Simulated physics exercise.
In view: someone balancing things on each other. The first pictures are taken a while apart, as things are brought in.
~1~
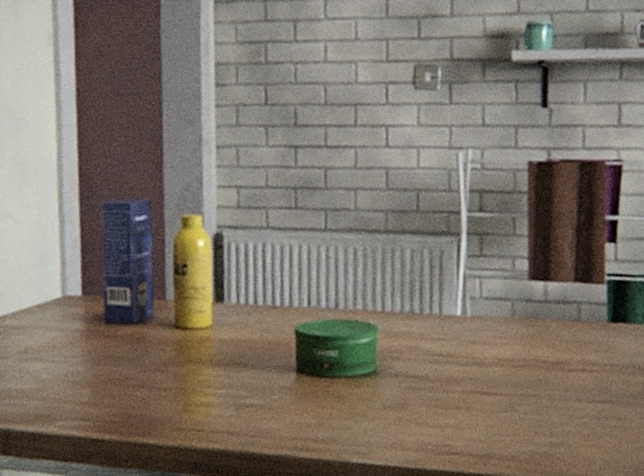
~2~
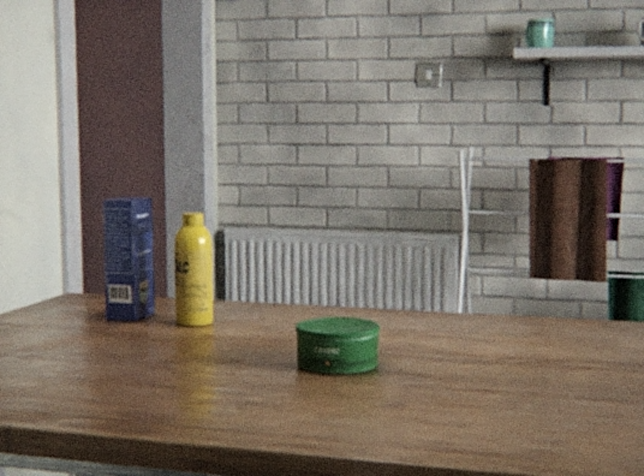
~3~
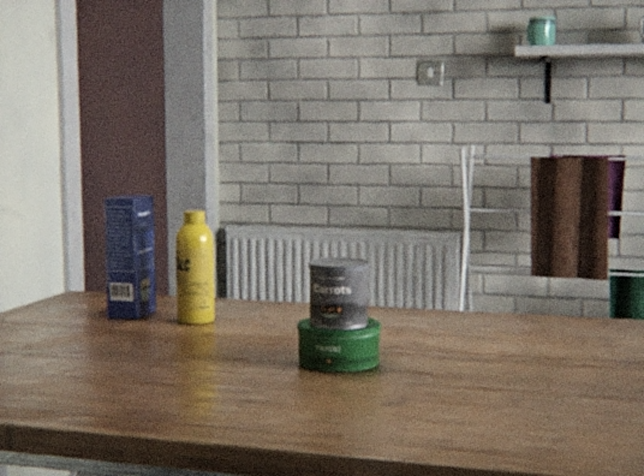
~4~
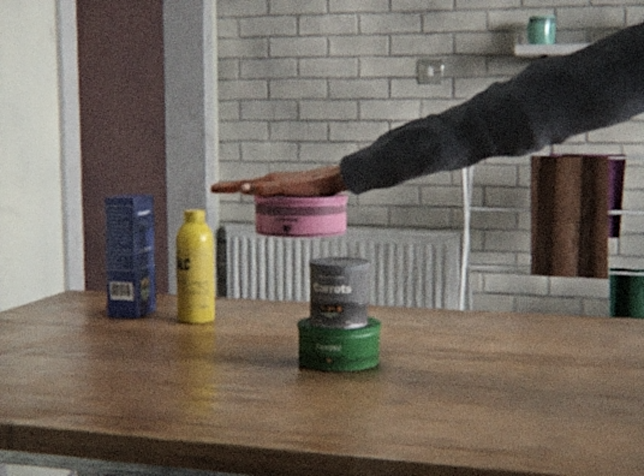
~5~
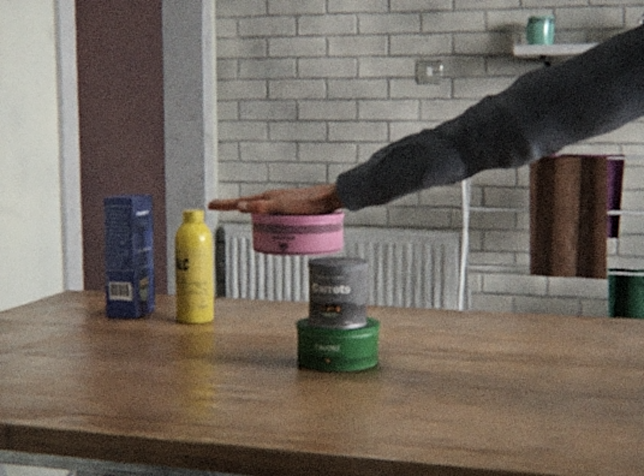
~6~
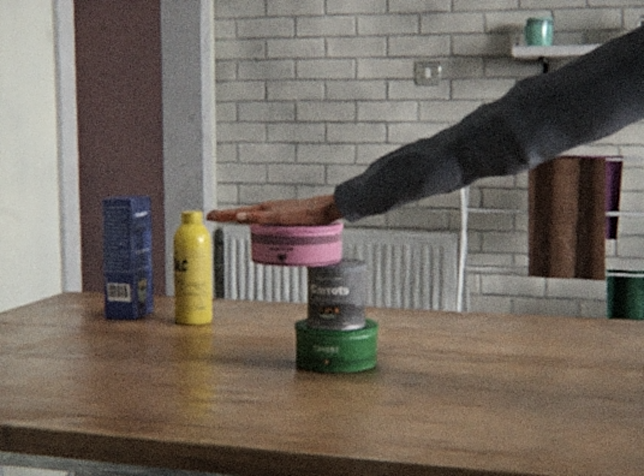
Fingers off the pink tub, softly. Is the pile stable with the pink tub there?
Here the pile loses its balance.
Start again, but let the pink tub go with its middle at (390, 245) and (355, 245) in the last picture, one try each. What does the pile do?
First try: It comes apart; second try: It holds.
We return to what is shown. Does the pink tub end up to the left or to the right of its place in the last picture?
It goes to the left.
Then, 0.40 s past the last view, pink tub now fallen.
Then, 0.70 s past the last view, nothing new.
Finally, fallen, pink tub; the other 4 still in place. Final places as the last picture's camera would see them, pink tub near (195, 337). The pile comes apart.
